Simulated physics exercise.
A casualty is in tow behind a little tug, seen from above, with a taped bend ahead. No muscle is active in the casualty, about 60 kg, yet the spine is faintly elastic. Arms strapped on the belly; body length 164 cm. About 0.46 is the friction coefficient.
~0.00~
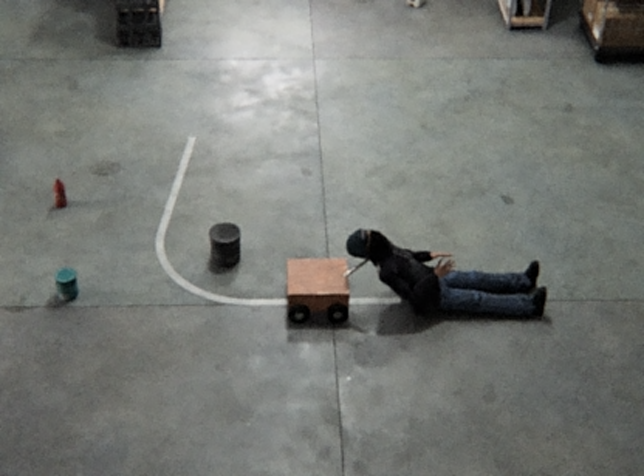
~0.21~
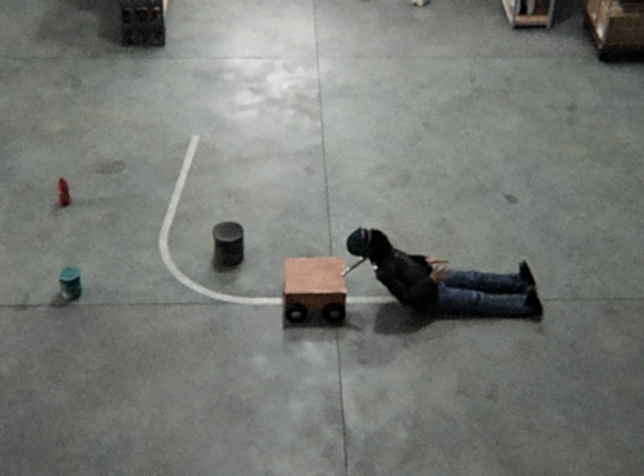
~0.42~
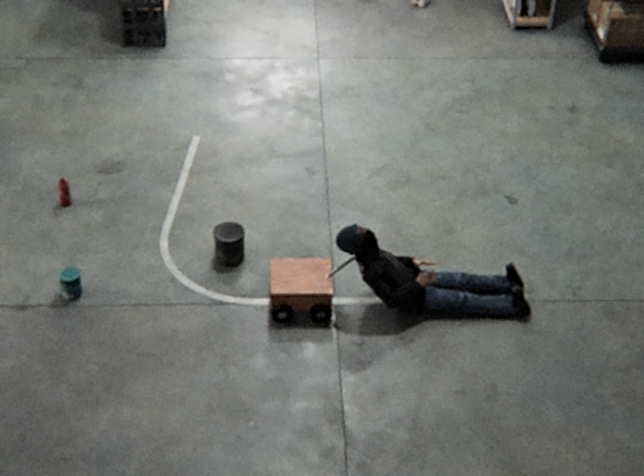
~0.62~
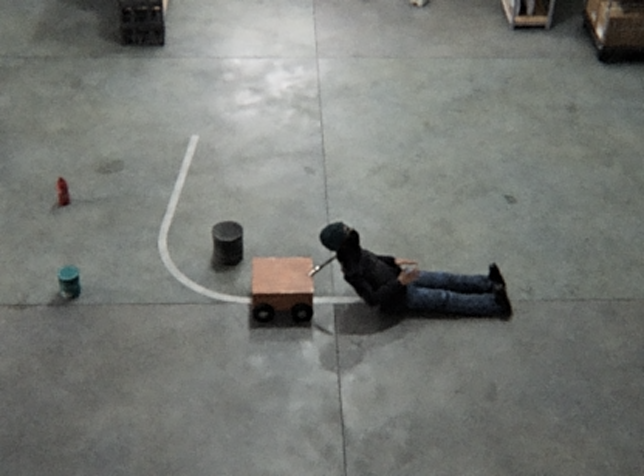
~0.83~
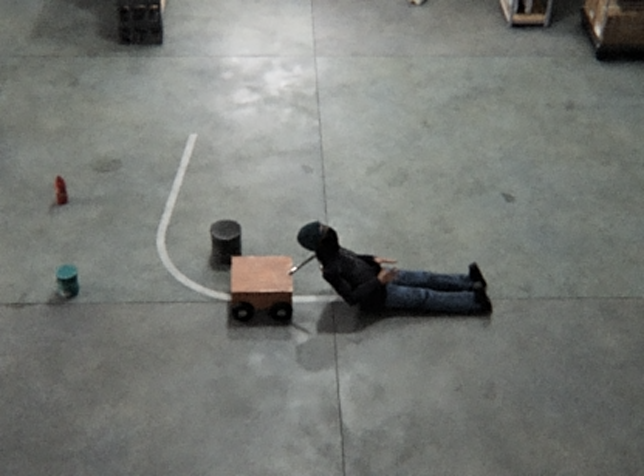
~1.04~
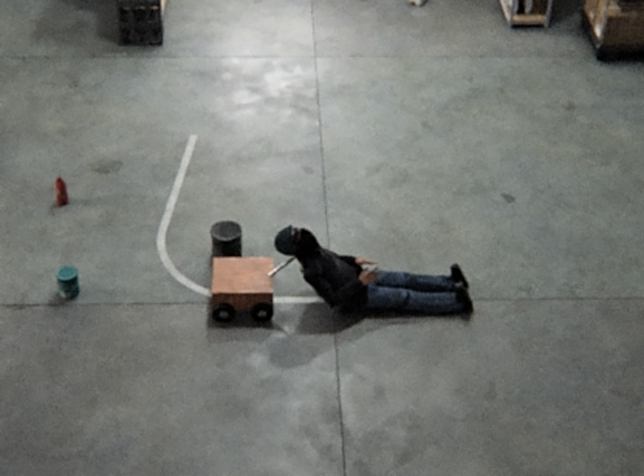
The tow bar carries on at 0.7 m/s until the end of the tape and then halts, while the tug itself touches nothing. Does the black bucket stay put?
Most likely it gets jostled.
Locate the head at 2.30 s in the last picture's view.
At about (176, 227).
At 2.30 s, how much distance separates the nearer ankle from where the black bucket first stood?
I'd say close to 100 cm.
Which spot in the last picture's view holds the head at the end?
Somewhere about (192, 74) in the last picture.
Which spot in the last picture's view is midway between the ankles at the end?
Estimate: About (188, 211).
After 2.30 s the black bucket is where it stood, near (227, 243) in the last picture's view; the nearer ankle is 99 cm from that spot.
After 3.10 s the black bucket is where it stood, near (227, 243) in the last picture's view; the nearer ankle is 62 cm from that spot.
After 3.90 s the black bucket is 11 cm from where it stood, near (230, 234) in the last picture's view; the nearer ankle is 30 cm from that spot.
After 4.60 s the black bucket is 13 cm from where it stood, near (232, 232) in the last picture's view; the red bottle where it stood; the nearer ankle is 14 cm from that spot.
After 5.5 s, black bucket gets knocked; red bottle stays put; teal can stays put.
